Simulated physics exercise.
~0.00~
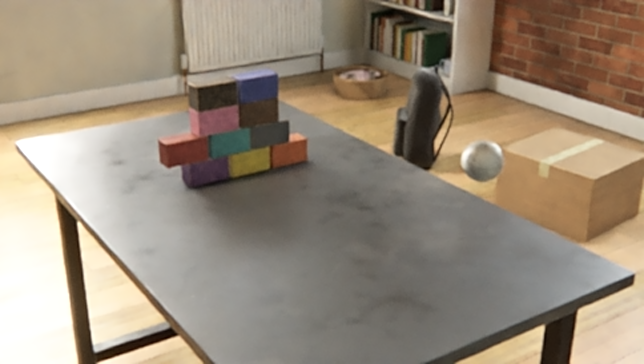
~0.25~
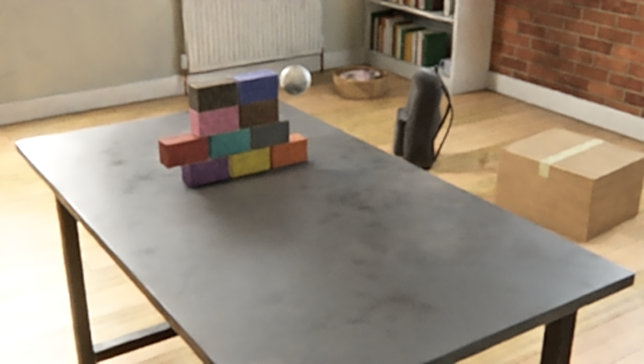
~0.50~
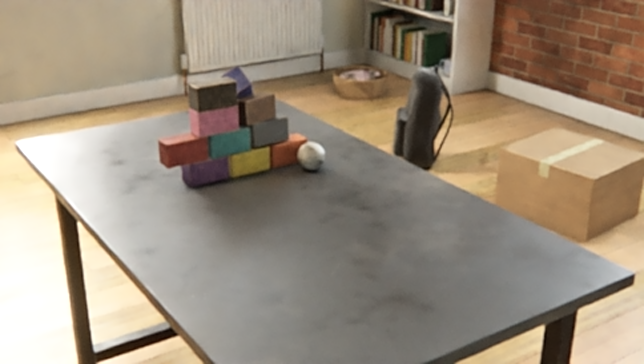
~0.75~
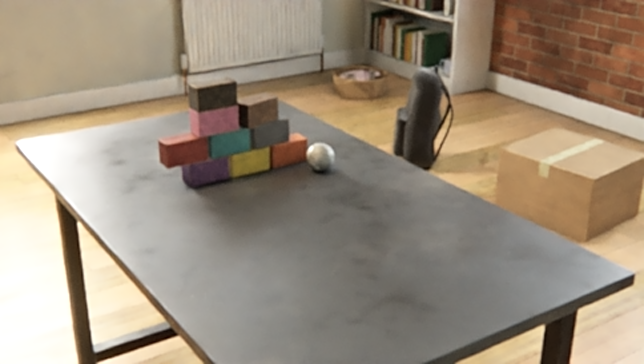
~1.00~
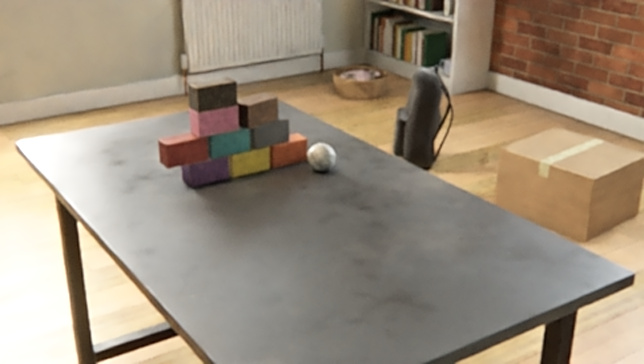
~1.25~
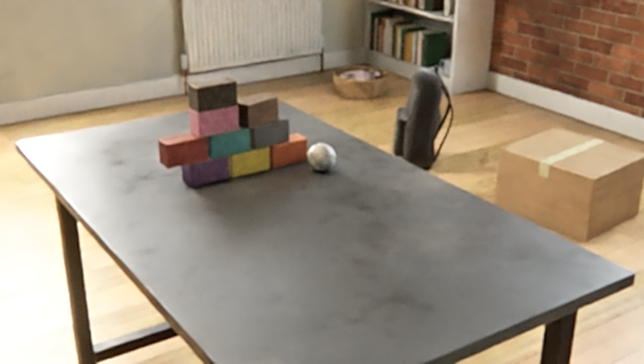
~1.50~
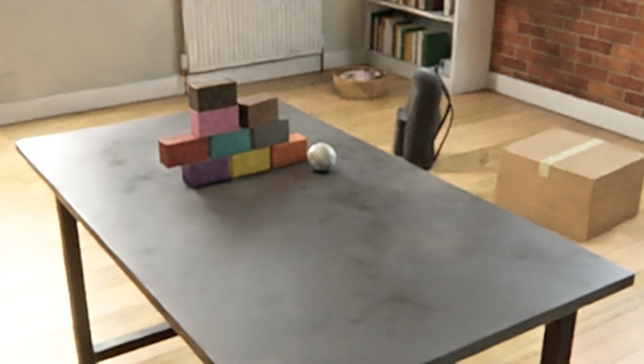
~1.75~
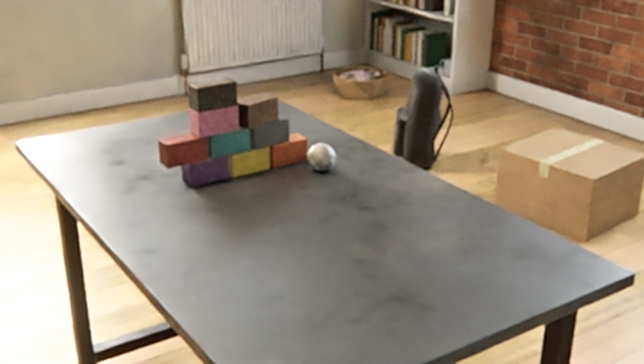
We see a white ball fly in from the right toward a stack of colourful blocks on a dark table, where the blue block at the top tips back and drops out of view while the ball settles beside the orange block and the other blocks remain stacked.
